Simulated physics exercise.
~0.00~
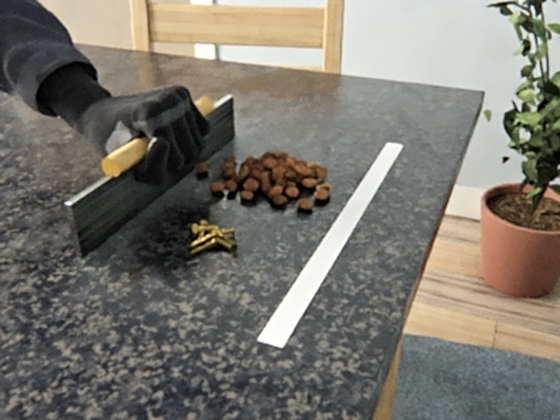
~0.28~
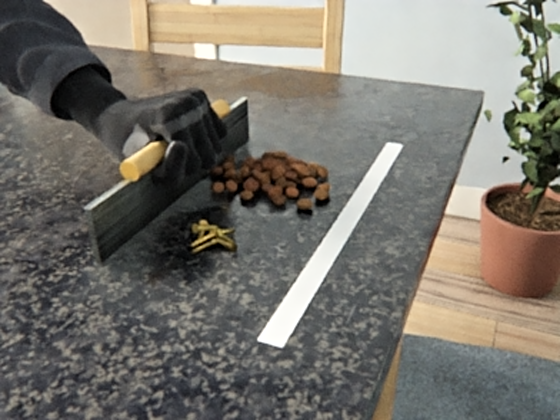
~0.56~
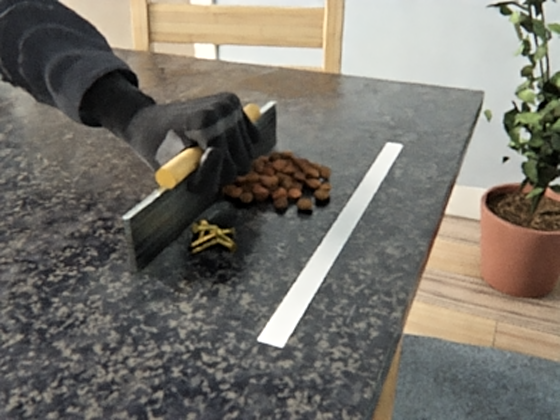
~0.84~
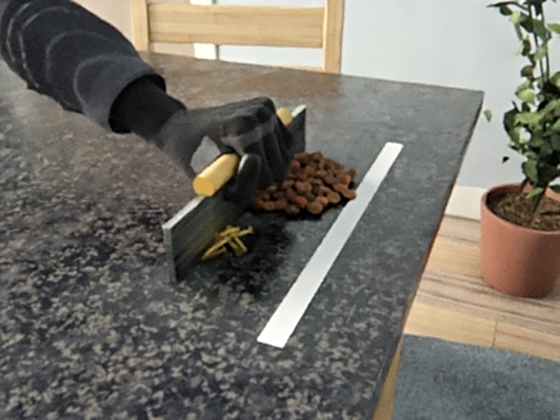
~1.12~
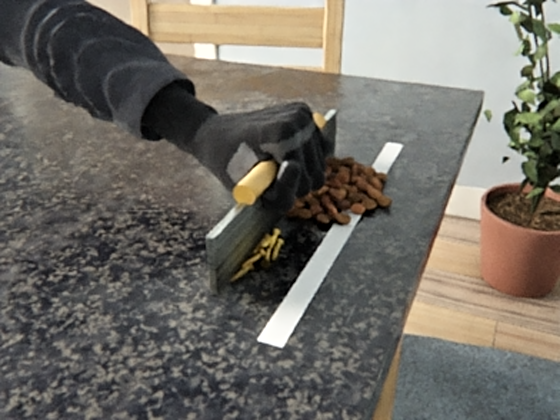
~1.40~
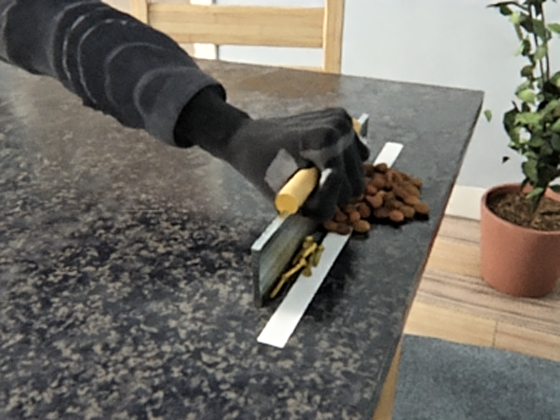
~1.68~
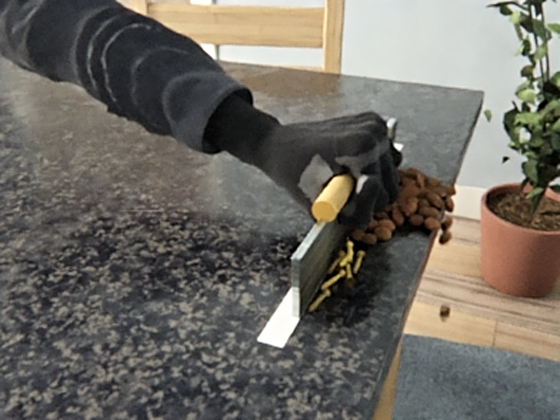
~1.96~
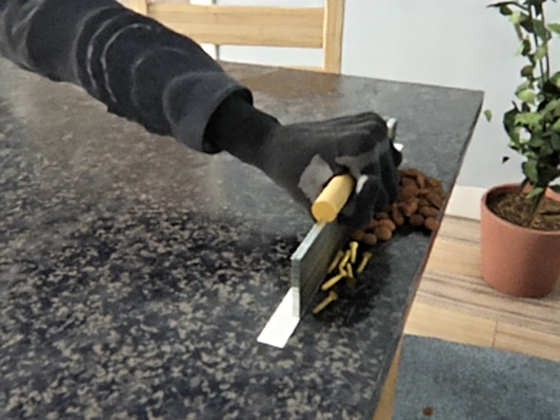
Black-gloved hand scraping brown chunks and yellow bits rightward across a dark table, stopping on white tape as some brown pieces fall.
